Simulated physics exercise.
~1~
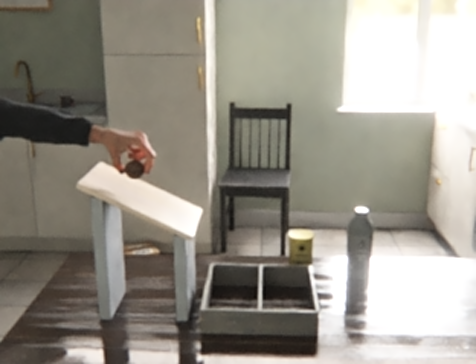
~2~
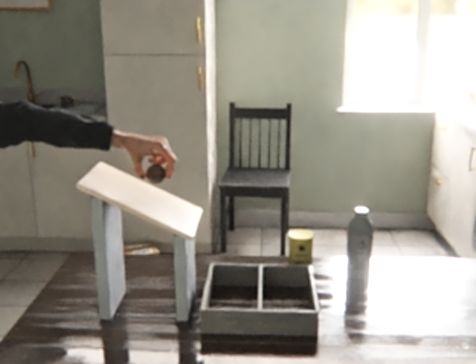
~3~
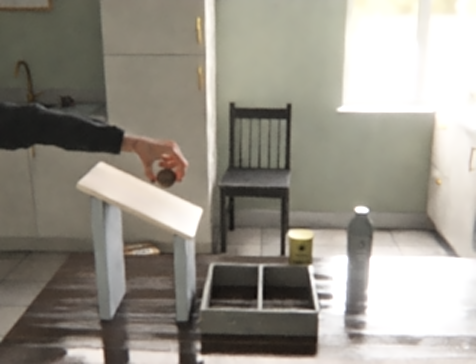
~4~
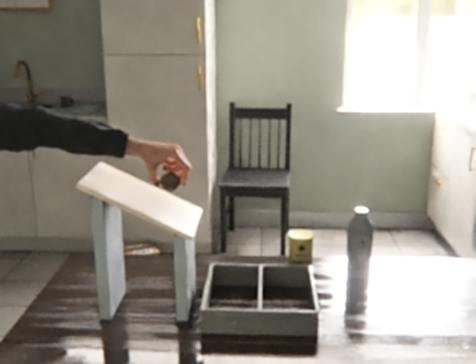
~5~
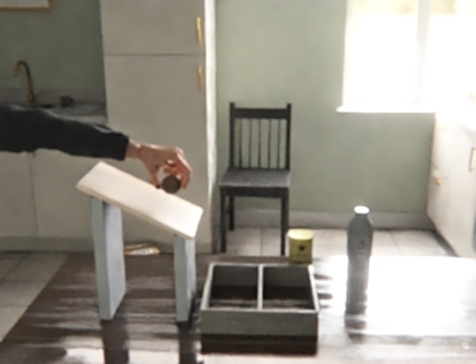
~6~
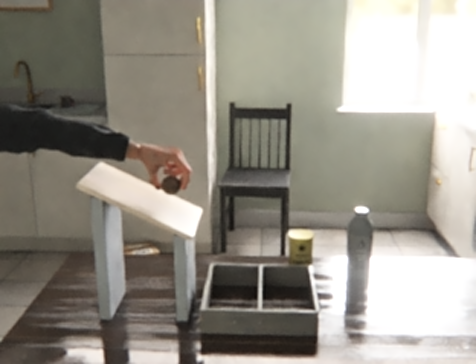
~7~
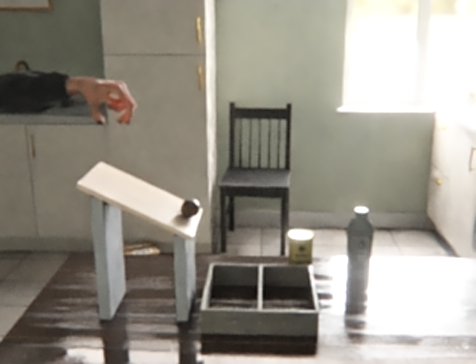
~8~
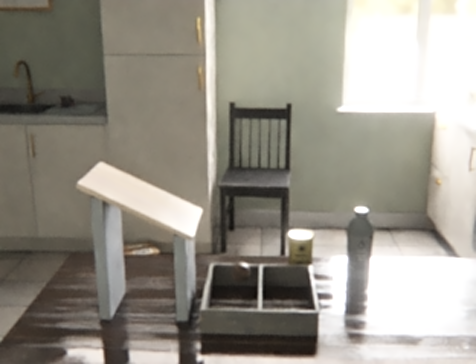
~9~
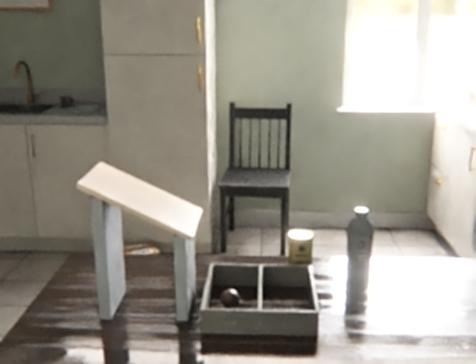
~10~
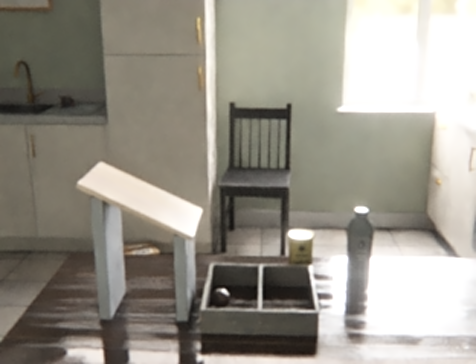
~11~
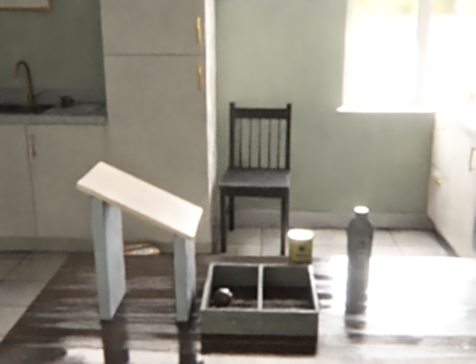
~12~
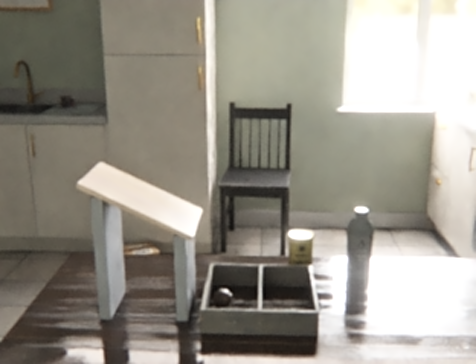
A hand releasing a brown ball on a slanted board, the ball rolling off rightward and settling in the tray's nearer bay.
